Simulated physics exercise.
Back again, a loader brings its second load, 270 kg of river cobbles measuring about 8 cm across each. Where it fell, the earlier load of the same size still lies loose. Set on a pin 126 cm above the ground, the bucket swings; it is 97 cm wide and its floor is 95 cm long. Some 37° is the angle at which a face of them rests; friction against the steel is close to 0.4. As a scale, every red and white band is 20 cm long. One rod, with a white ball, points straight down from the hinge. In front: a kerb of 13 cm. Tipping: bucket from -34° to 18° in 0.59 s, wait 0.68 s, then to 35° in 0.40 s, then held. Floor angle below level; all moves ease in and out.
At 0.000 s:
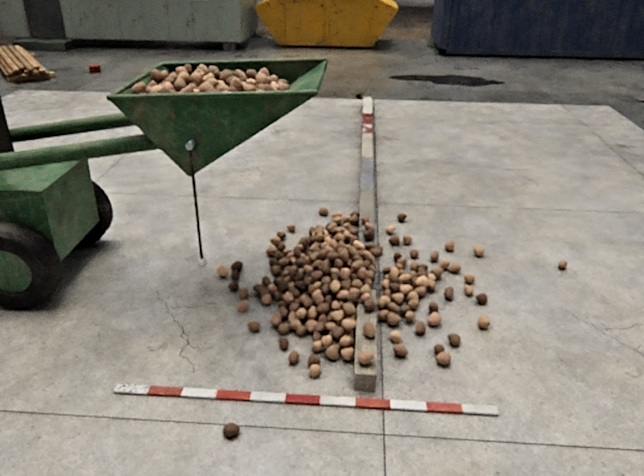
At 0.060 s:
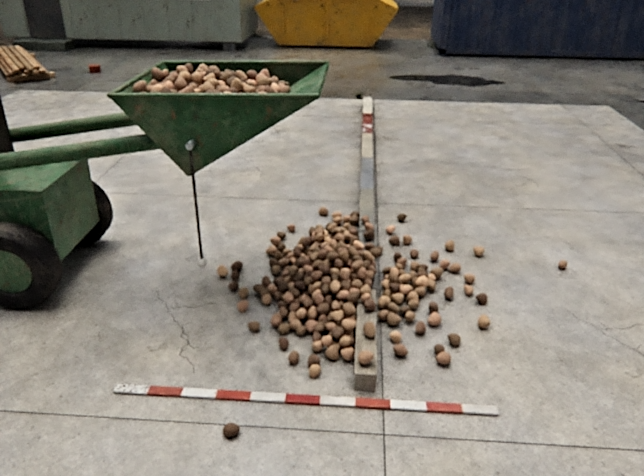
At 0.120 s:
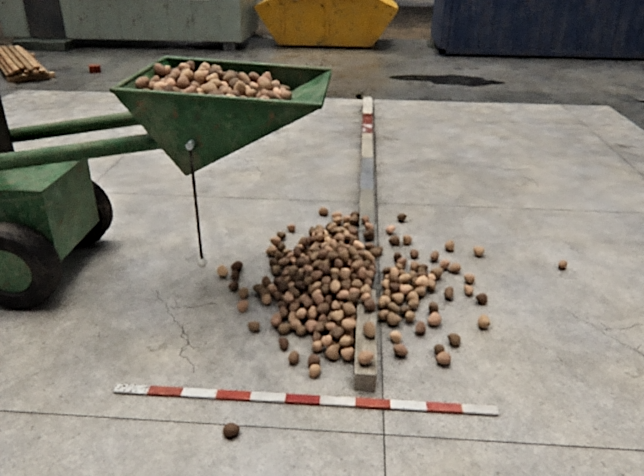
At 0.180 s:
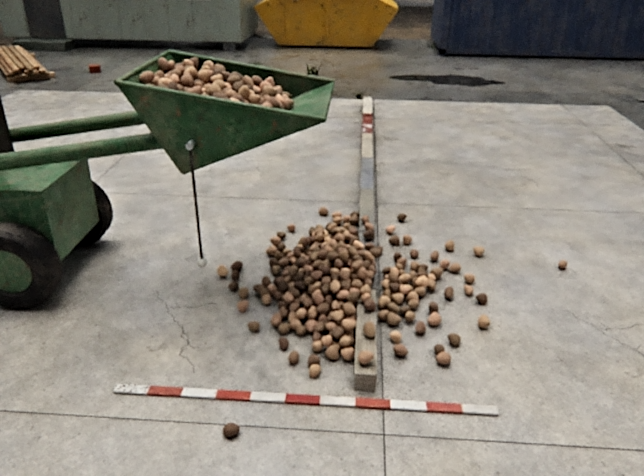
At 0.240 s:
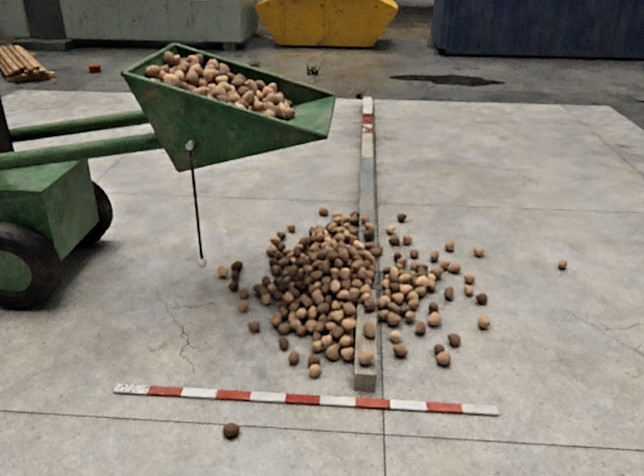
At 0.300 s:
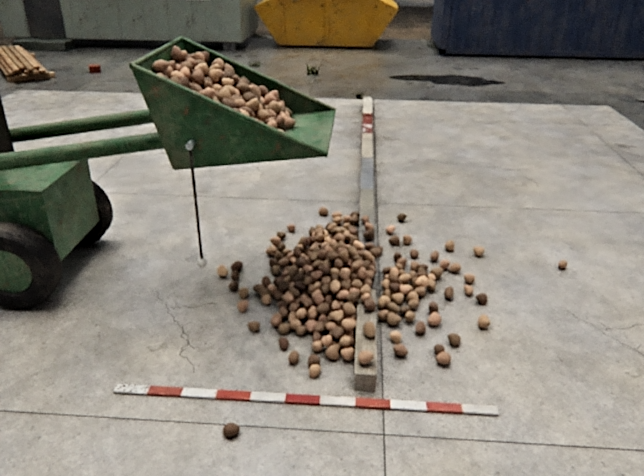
In the video, a green loader holds a bucket of brown, rounded stones near a loose pile lying across a kerb; the bucket gradually tilts forward, its right lip lowering as the stones inside shift toward that side.
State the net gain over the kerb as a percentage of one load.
52 %.
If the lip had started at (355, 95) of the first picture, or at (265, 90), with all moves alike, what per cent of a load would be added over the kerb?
Case one about 85 %, case two about 5 %.
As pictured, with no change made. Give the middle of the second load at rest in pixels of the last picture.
They settle centred around (371, 269).
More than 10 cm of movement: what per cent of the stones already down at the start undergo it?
About 10 per cent.
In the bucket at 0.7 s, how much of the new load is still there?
That works out to about 100 %.
After 0.4 s the floor is at 10°; in per cent of one load, 100 in the bucket, 84 on this side of the kerb, 16 over the kerb; the foremost stones are at (481, 276).
After 0.7 s the floor is at 18°; in per cent of one load, 100 in the bucket, 84 on this side of the kerb, 16 over the kerb; the foremost stones are at (481, 276).
After 2.1 s the floor is at 35°; in per cent of one load, 7 in the bucket, 144 on this side of the kerb, 49 over the kerb; the foremost stones are at (517, 276).
After 4.7 s the floor is at 35°; in per cent of one load, 0 in the bucket, 132 on this side of the kerb, 68 over the kerb; the foremost stones are at (534, 273). Net gain over the kerb, 52.
